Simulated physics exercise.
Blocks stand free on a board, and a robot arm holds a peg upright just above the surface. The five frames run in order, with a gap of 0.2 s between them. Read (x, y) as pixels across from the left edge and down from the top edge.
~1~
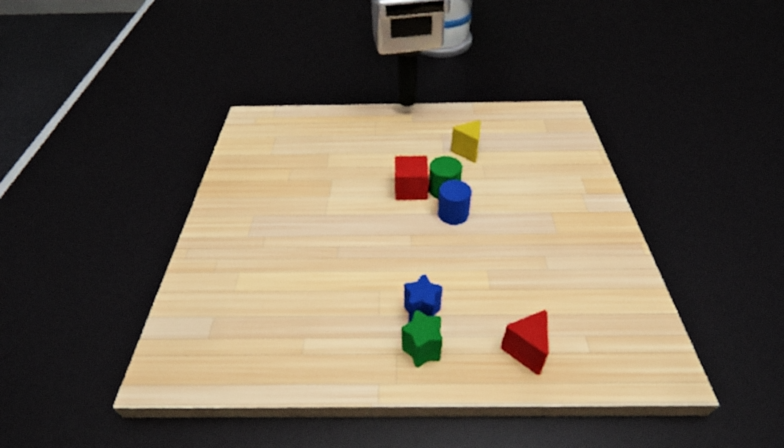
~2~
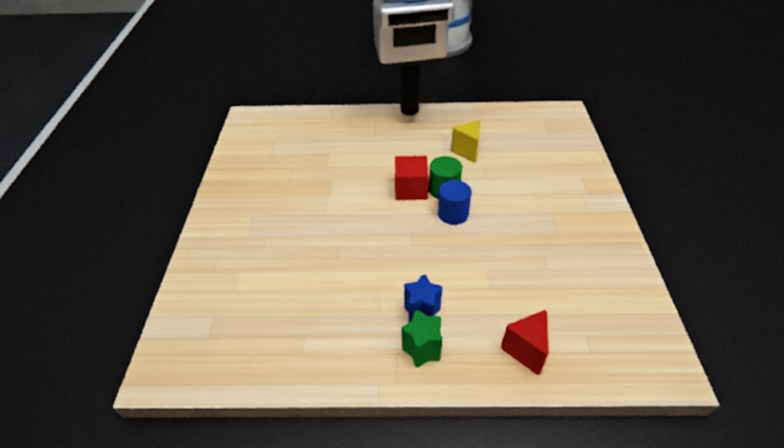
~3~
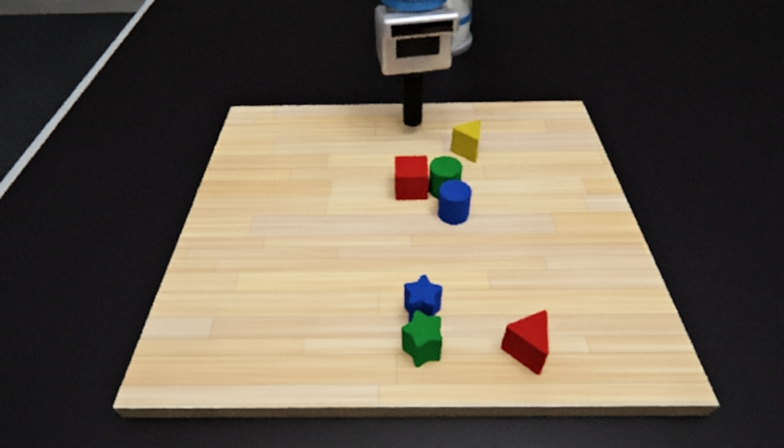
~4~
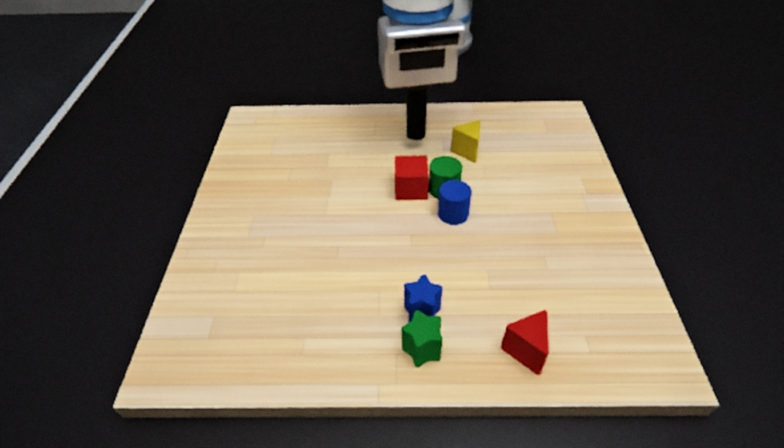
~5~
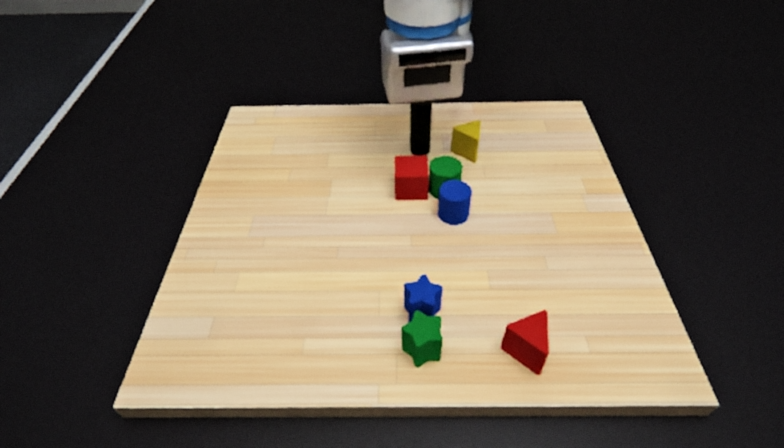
On a wooden board scattered with colourful blocks, a robot arm lowered its dark peg from the far edge toward the red cube and green cylinder, moving slightly rightward, while all the blocks stayed still.
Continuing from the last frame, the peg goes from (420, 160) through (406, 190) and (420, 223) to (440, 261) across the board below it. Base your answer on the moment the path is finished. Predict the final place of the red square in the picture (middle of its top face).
If I read the scene right, the answer is (404, 231).
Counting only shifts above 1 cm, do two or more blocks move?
No - that is not the case.
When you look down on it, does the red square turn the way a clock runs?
Yes, it checks out.
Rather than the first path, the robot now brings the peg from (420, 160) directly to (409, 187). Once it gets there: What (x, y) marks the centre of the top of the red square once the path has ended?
Its top middle: (406, 182).
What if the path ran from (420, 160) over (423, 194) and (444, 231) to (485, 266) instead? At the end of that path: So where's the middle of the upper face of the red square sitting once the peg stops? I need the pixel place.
At pixel (401, 189).
On the path given first. One third of the way, peg (406, 180); red square (406, 185).
Two thirds of the way, peg (420, 213); red square (406, 219), turned 40° clockwise.
At the end, peg (441, 251); red square (404, 231), turned 70° clockwise; blue disc in place.
